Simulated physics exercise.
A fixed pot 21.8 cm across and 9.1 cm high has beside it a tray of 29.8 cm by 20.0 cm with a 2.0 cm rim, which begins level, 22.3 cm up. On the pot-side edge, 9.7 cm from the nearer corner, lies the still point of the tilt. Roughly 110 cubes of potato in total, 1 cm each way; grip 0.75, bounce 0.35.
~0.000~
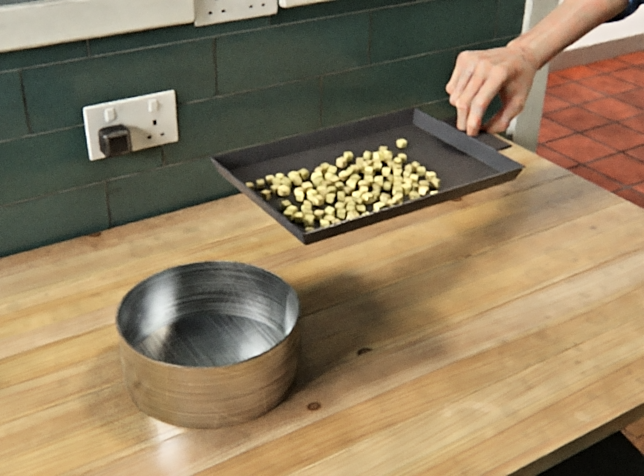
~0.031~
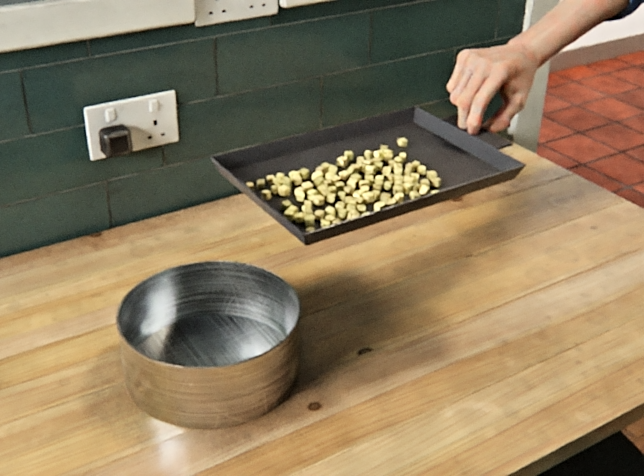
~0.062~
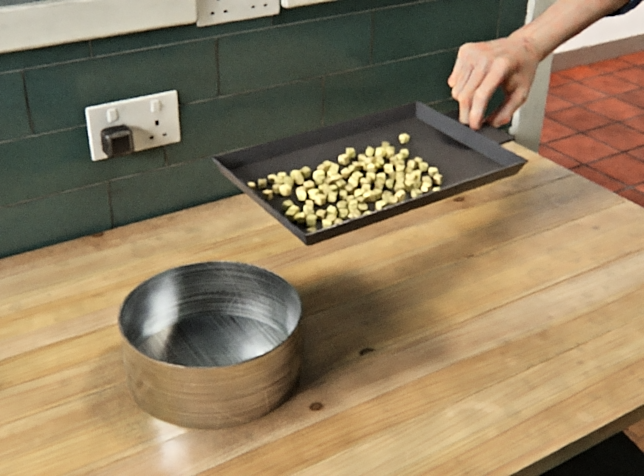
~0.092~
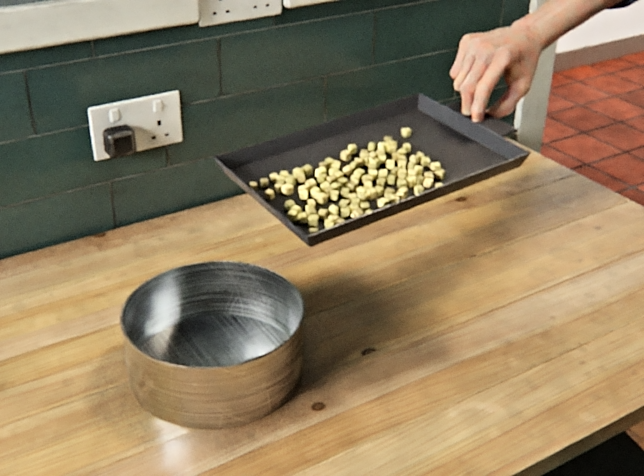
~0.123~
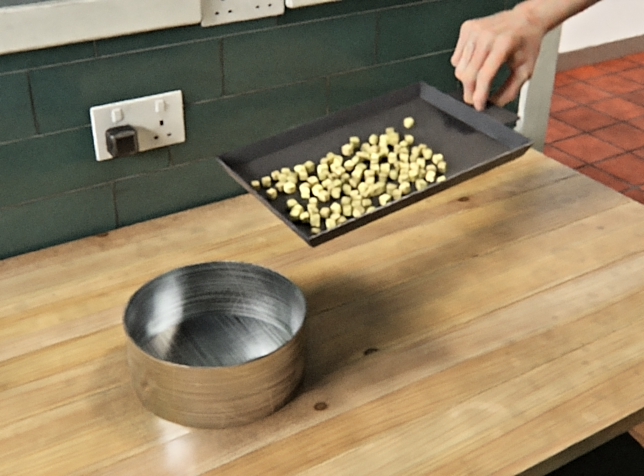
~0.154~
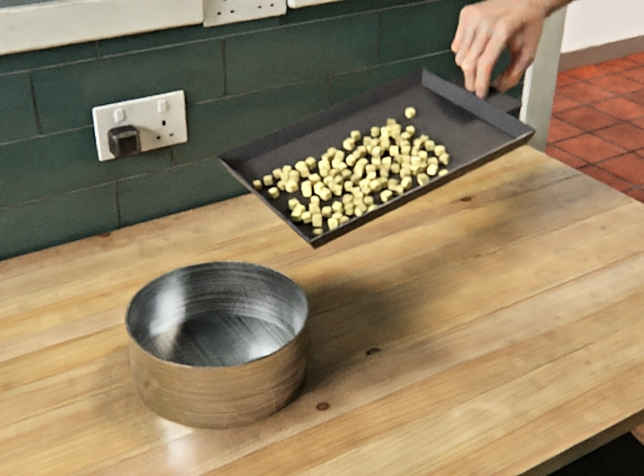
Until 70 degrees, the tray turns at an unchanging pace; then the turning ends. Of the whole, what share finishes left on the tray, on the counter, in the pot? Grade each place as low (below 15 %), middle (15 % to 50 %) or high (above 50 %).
Tray - middle; counter - middle; pot - middle.
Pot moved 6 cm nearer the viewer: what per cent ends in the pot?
Roughly 75 per cent.
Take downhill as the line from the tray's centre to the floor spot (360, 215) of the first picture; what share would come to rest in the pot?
Something like 5 in a hundred.
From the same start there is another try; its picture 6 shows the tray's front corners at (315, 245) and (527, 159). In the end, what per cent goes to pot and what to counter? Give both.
Pot 0; counter 60.
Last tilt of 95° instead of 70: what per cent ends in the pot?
In that case some 50 per cent.
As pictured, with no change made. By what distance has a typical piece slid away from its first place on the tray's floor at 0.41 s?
It has moved some 1 cm from its start.
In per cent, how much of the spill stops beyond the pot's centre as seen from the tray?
I'd put it at close to 90 per cent.
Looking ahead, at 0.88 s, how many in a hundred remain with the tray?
Close to 40 in a hundred parts of the load.
After 0.41 s, tilt 40 degrees; the tray holds 100 %, the pot 0 %.
Then, at 0.59 s, tilt 61 degrees; the tray holds 100 %, the pot 0 %.
Then, at 0.88 s, tilt 70 degrees; the tray holds 40 %, the pot 20 %.
At rest (2.1 s), tray 30 %, counter 30 %, pot 40 %.
